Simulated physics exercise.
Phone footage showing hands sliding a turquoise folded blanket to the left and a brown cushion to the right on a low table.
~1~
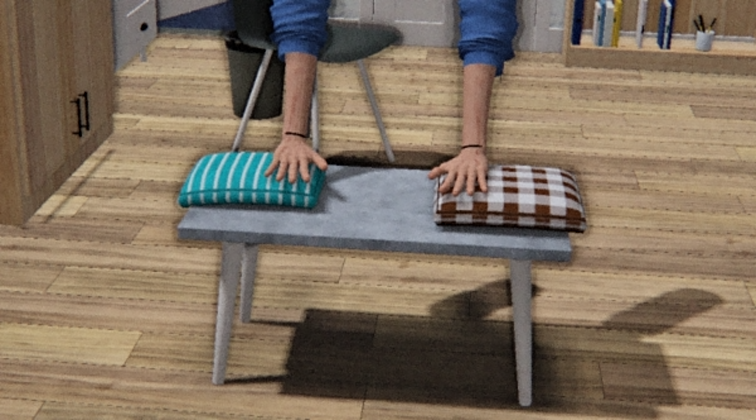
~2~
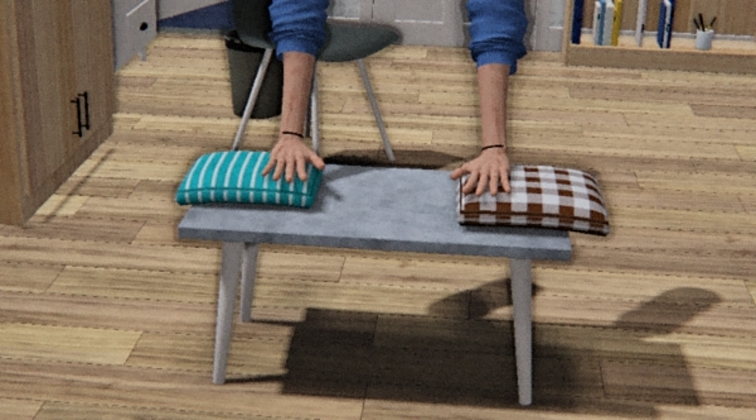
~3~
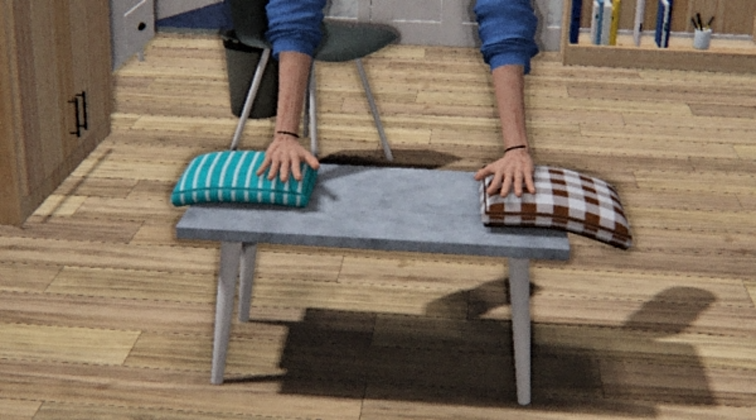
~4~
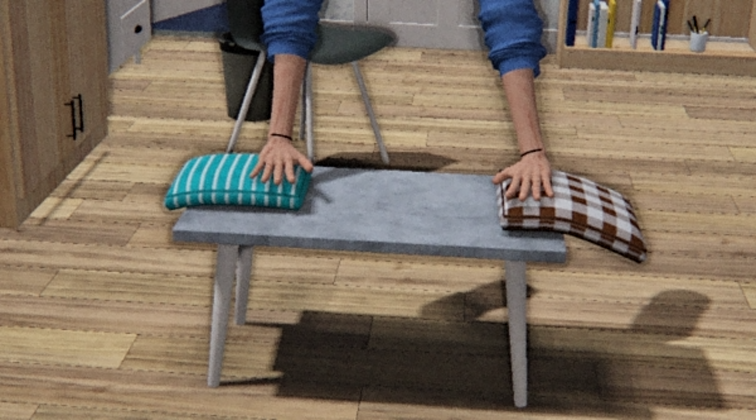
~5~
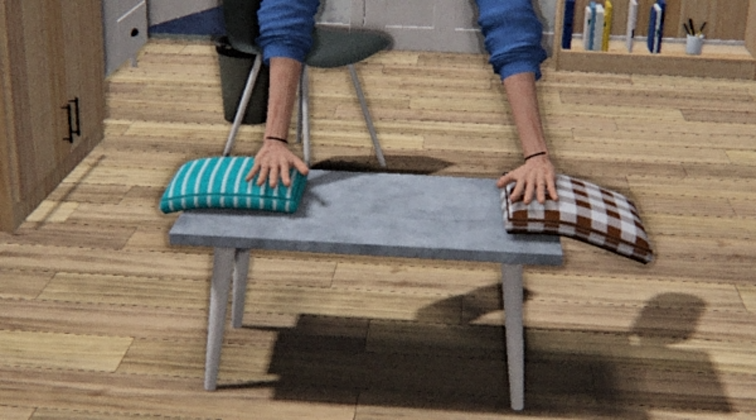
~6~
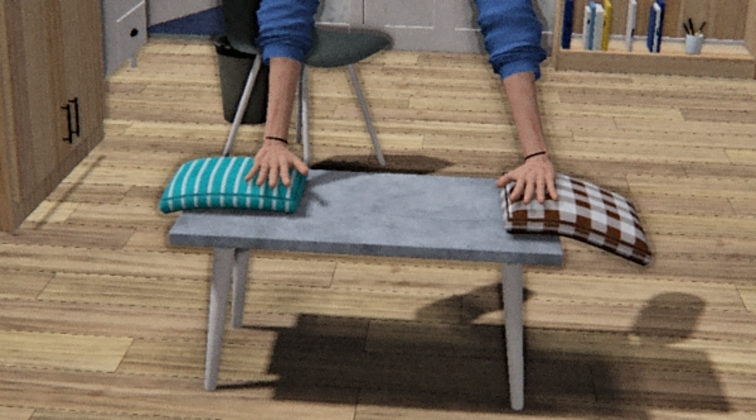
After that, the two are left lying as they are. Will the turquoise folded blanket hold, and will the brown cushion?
One by one: The turquoise folded blanket sticks with it; the brown cushion parts from it.
Then, 0.28 s later than the last view, folded blanket at rest; cushion tipping outwards near (574, 226).
Then, 0.52 s later than the last view, folded blanket at rest; cushion on the floor near (577, 314).
Then, 0.76 s later than the last view, folded blanket at rest; cushion on the floor near (607, 364).
Finally, folded blanket at rest; cushion on the floor near (608, 369). The turquoise folded blanket stays up there and the brown cushion tips over and falls.
